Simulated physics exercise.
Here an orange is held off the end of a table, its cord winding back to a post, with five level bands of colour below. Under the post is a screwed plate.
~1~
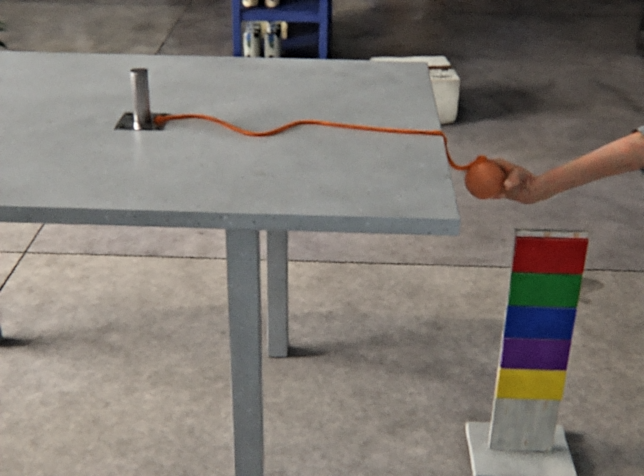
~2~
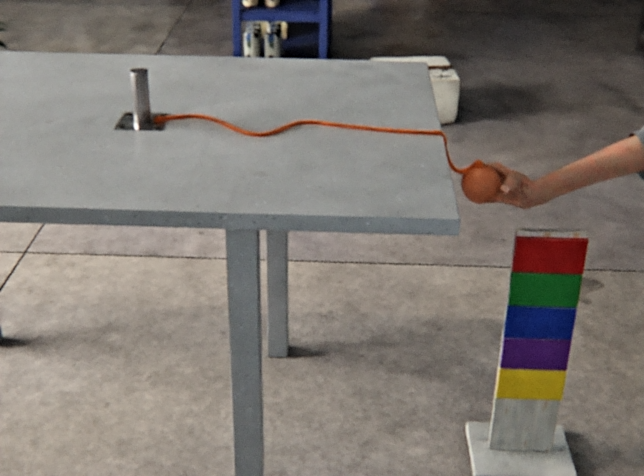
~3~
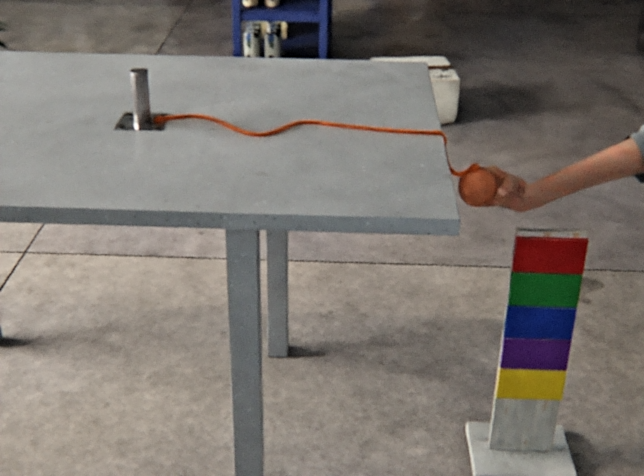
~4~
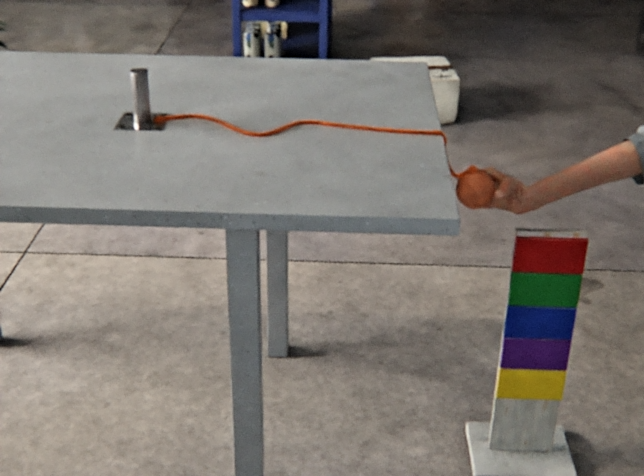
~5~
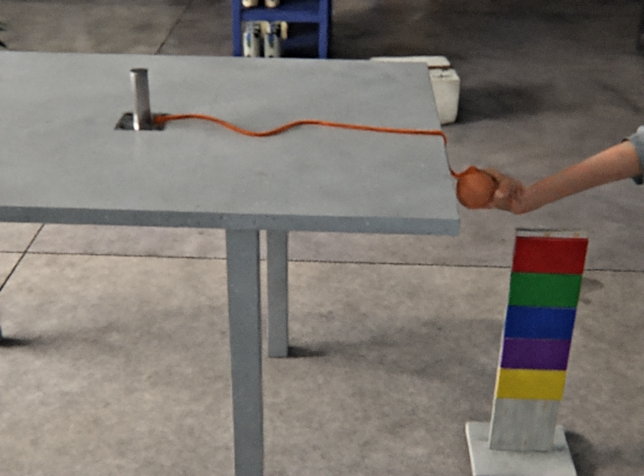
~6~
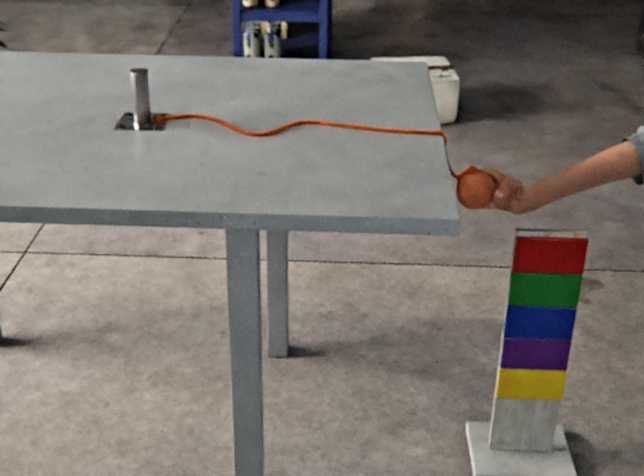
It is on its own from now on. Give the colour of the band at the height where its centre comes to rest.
The band is red.
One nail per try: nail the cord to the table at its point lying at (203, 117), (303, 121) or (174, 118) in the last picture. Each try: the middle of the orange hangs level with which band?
Results, in sequence: Red / no band / red.
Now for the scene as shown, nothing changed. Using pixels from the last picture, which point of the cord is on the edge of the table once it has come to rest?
Pixel (404, 132).
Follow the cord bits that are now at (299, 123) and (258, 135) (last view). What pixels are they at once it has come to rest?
The first settles around (334, 127), the second around (281, 125).
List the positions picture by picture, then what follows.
Orange (484, 180); red (550, 257); green (545, 291); blue (540, 324); purple (536, 355); yellow (531, 385), in the first frame.
Orange (481, 184); cord through (192, 116) (241, 131) (299, 123) (364, 128) (438, 135), in the second frame.
Orange (478, 188), in the third frame.
Orange (475, 190); cord through (192, 116) (241, 131) (299, 123) (364, 128) (438, 135), in the fourth frame.
Orange (475, 190), in the fifth frame.
Orange (475, 190); cord through (192, 116) (241, 131) (299, 123) (364, 128) (438, 135), in the sixth frame.
Soon after, orange near (439, 236); level with red.
Then, orange near (440, 247); level with red.
At rest, orange near (432, 249); level with red. The red one.
